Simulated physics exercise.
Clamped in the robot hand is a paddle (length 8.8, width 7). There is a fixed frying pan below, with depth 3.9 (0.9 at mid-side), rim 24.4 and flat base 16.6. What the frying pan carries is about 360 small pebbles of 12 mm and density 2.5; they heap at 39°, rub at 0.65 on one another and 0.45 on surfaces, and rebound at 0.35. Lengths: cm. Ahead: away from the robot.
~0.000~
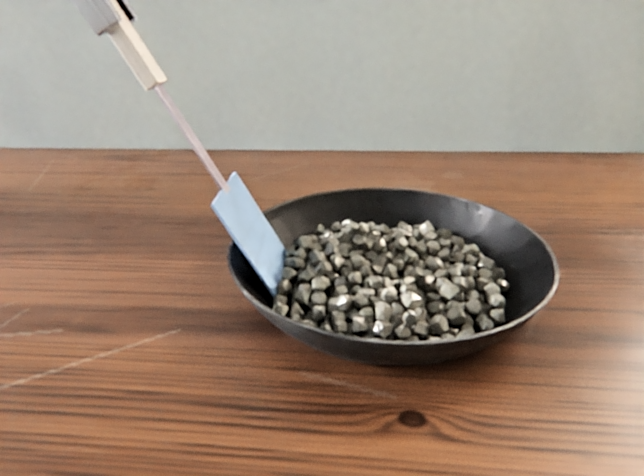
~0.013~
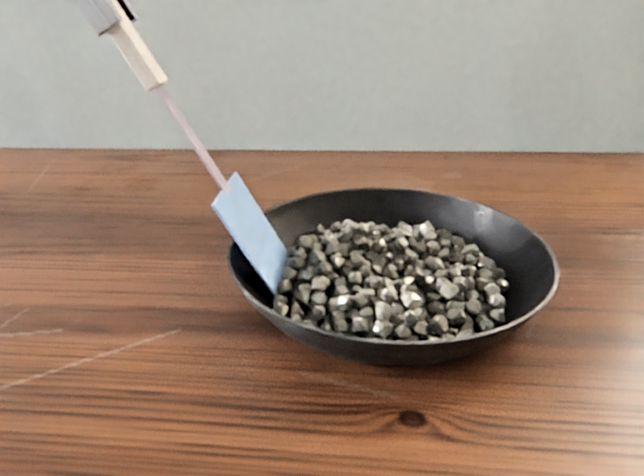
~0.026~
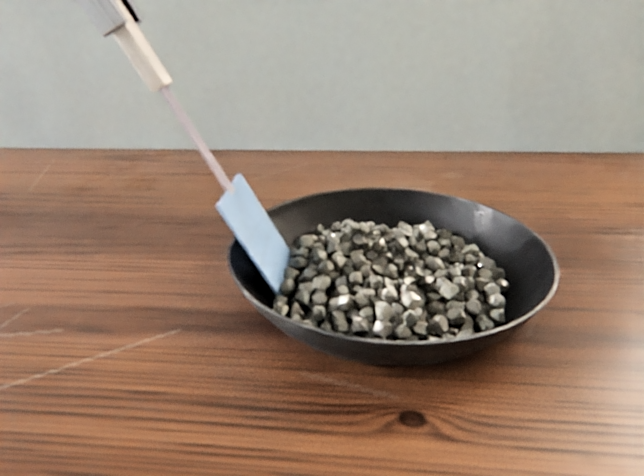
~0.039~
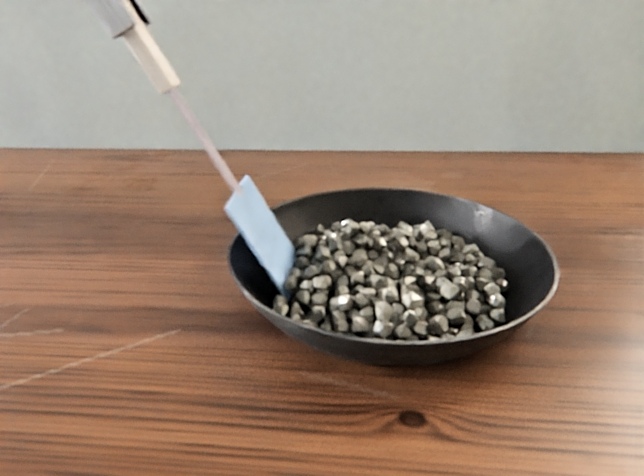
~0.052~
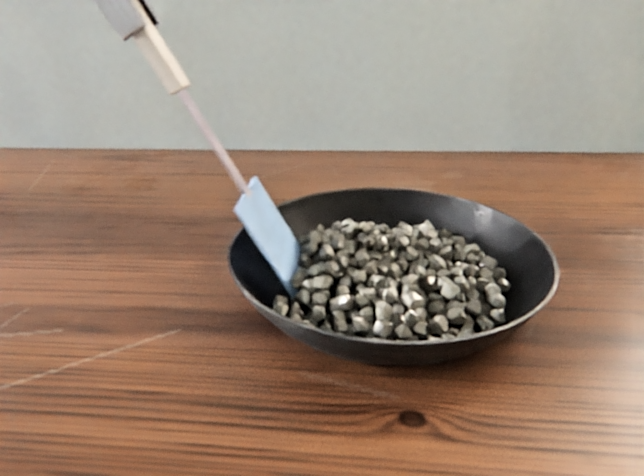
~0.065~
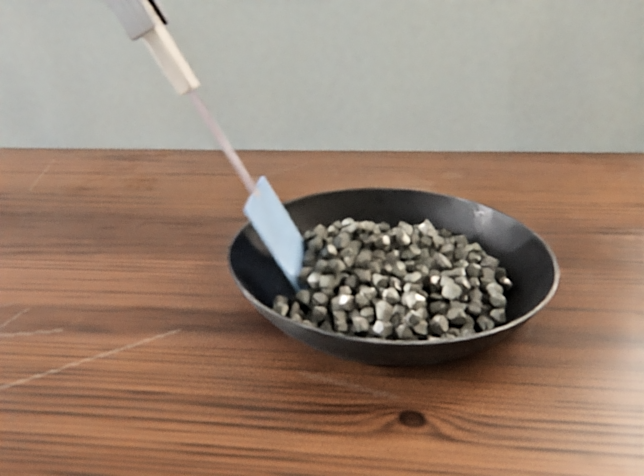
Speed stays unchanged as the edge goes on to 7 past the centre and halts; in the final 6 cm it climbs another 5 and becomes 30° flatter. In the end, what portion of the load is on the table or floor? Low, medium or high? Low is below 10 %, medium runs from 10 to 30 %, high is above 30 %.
The share is low, below 10 %.
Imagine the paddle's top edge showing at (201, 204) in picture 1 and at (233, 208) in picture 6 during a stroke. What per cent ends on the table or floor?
Roughly 5 %.
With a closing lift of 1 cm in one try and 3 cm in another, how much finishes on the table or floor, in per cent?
I'd say close to 5 percent for the first and close to 0 percent for the second.
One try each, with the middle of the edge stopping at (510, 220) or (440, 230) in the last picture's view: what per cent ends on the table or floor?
Close to 10 and close to 0 per cent, respectively.
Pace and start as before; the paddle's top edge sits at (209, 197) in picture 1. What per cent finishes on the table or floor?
Some 5 per cent.
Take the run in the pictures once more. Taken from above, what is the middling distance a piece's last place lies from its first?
The value is roughly 3 cm.
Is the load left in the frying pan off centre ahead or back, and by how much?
Offset forward: Around 3.5 cm.
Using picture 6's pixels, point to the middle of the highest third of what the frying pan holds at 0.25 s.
About pixel (461, 253).
By 0.16 s, sloping 62°, highest piece 4 above the table; 356 in the frying pan.
By 0.25 s, sloping 49°, highest piece 6 above the table; 356 in the frying pan.
By 0.50 s, sloping 32°, highest piece 5 above the table; 346 in the frying pan, 10 on the table or floor.
By 1.55 s, sloping 32°, highest piece 5 above the table; 344 in the frying pan, 12 on the table or floor.
Final count, 344 in the frying pan, 12 on the table or floor. That is 3 % on the table or floor.
